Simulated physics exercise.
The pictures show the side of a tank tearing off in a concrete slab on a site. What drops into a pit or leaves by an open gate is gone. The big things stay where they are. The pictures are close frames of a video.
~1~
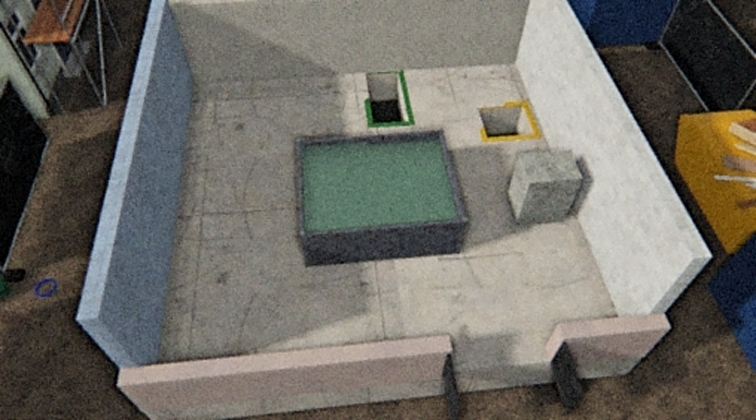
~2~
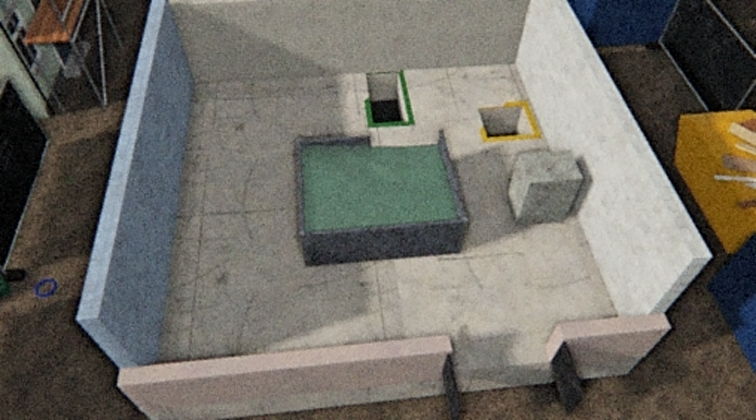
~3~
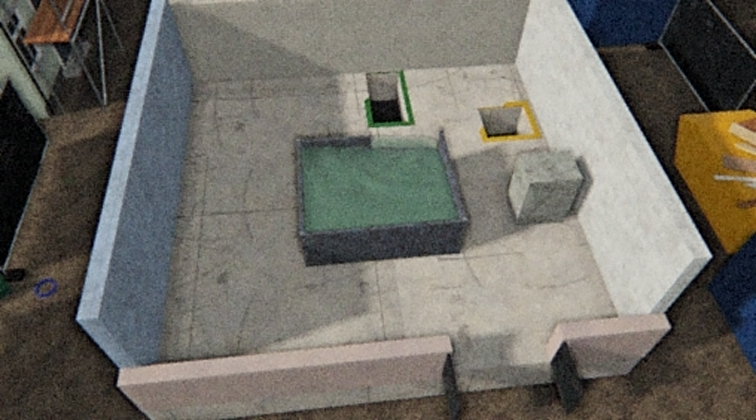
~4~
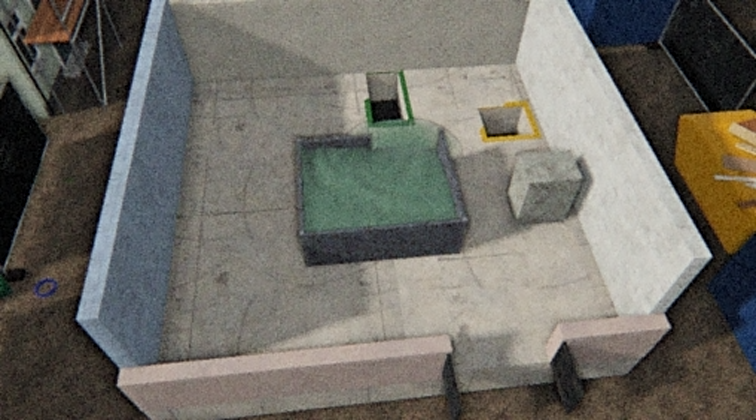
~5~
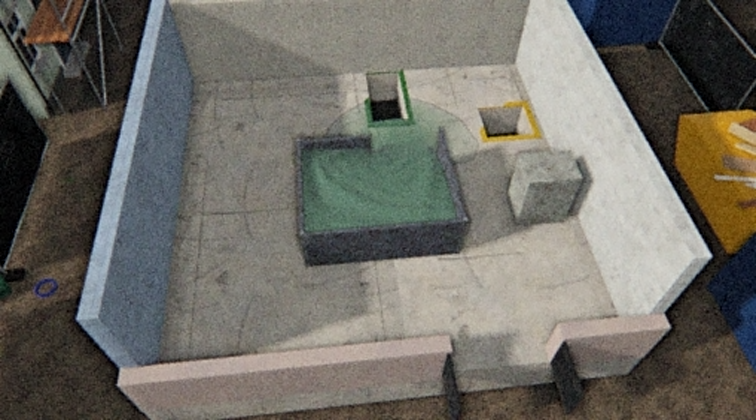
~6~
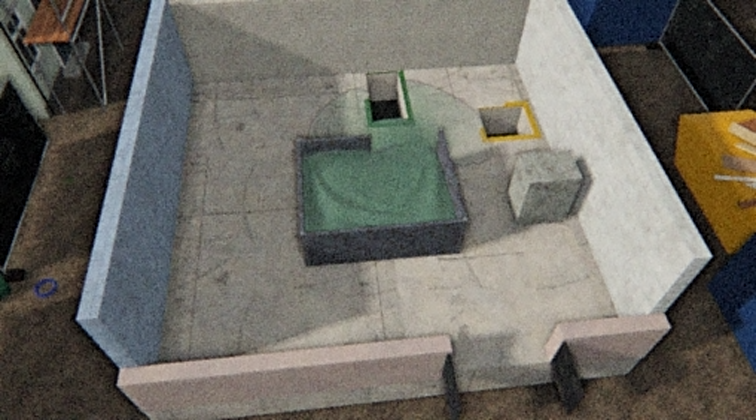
In a walled concrete yard, green water pouring through a gap in a dark tank's far side and spreading around a green-edged pit.
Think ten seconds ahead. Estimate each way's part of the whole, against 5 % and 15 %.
In the end: The gate takes not even 5 %; the yellow pit takes above 15 %; the green pit takes above 15 %.
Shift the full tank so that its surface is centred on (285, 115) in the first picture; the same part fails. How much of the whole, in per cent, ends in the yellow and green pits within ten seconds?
Parts in a hundred: Yellow 0, green 50.
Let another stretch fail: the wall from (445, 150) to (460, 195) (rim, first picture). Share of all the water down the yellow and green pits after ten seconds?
In per cent: Yellow 35, green 2.
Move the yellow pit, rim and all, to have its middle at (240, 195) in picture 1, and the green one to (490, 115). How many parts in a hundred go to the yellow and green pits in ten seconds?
Roughly, in per cent: Yellow 12, green 35.
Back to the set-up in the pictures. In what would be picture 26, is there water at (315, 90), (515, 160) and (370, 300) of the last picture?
In that order: Under water, clear, free of water.
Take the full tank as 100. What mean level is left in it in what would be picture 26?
Roughly 40 per cent.
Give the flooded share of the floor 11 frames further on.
About 25 per cent.
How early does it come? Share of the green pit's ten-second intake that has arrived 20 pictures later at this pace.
Close to 60 %.
A moment on, water covers 20 % of the floor; the gate 0 %, the yellow pit 1 %, the green pit 10 %.
Next, water covers 25 % of the floor; the gate 0 %, the yellow pit 2 %, the green pit 18 %.
Then, water covers 35 % of the floor; the gate 0 %, the yellow pit 8 %, the green pit 27 %.
Later, water covers 45 % of the floor; the gate 0 %, the yellow pit 16 %, the green pit 37 %.
In the end, water covers 60 % of the floor; the gate 0 %, the yellow pit 23 %, the green pit 45 %.
